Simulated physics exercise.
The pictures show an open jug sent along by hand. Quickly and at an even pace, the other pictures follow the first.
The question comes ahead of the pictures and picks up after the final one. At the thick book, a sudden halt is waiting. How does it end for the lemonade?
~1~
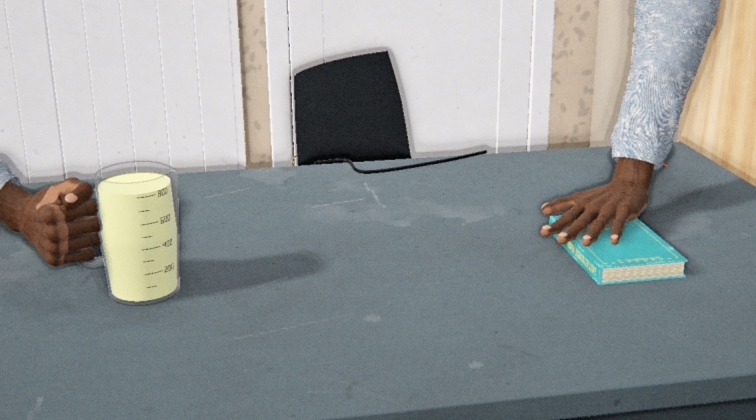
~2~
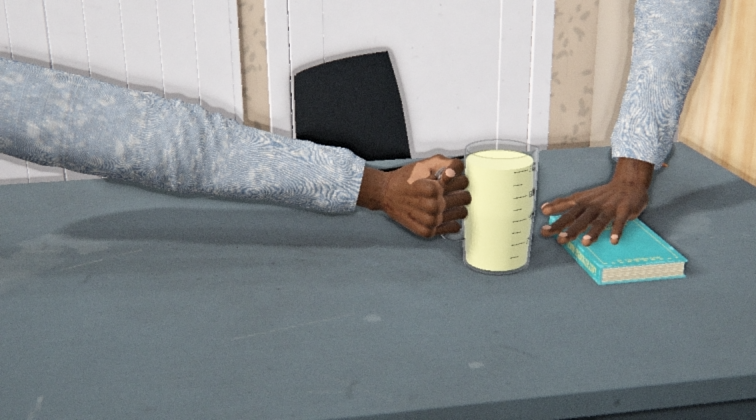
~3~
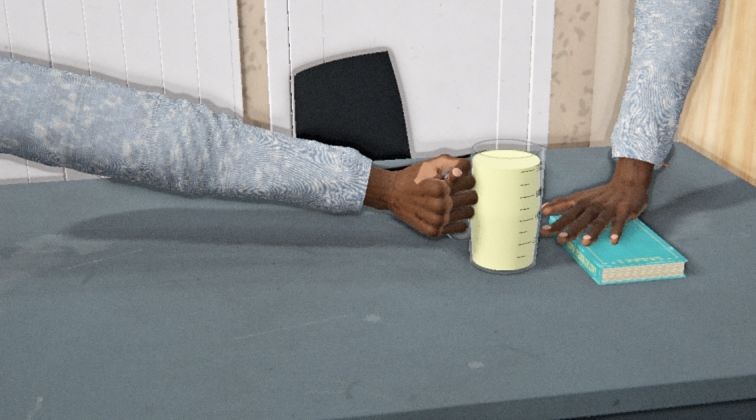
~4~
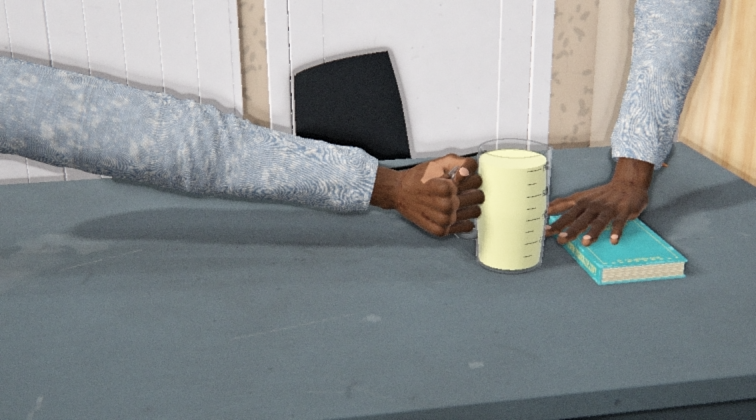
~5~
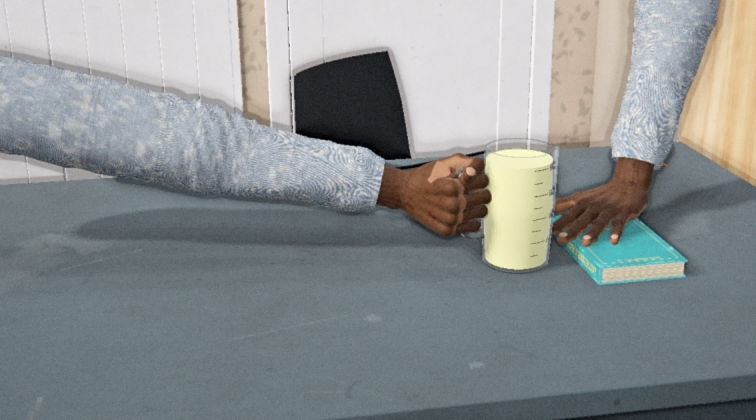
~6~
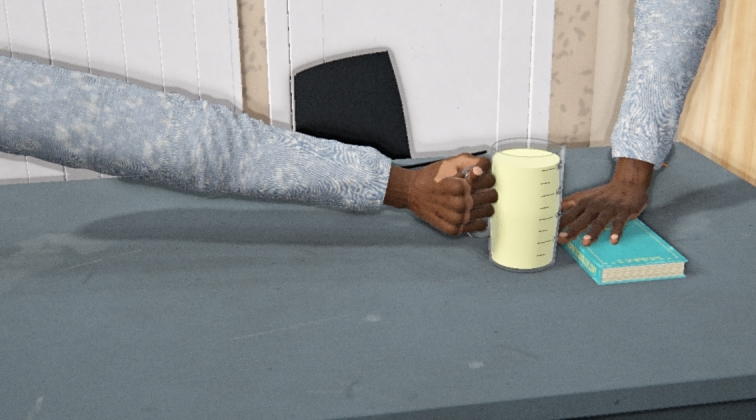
It all stays put.
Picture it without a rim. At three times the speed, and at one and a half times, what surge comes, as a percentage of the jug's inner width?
Peak rise: 30 percent, then 15 percent.
Next, the jug meets the thick book.
After that, the lemonade surges up the wall; the wave climbs under half way to the rim.
Finally, the jug stands at the thick book; its rim is dry.
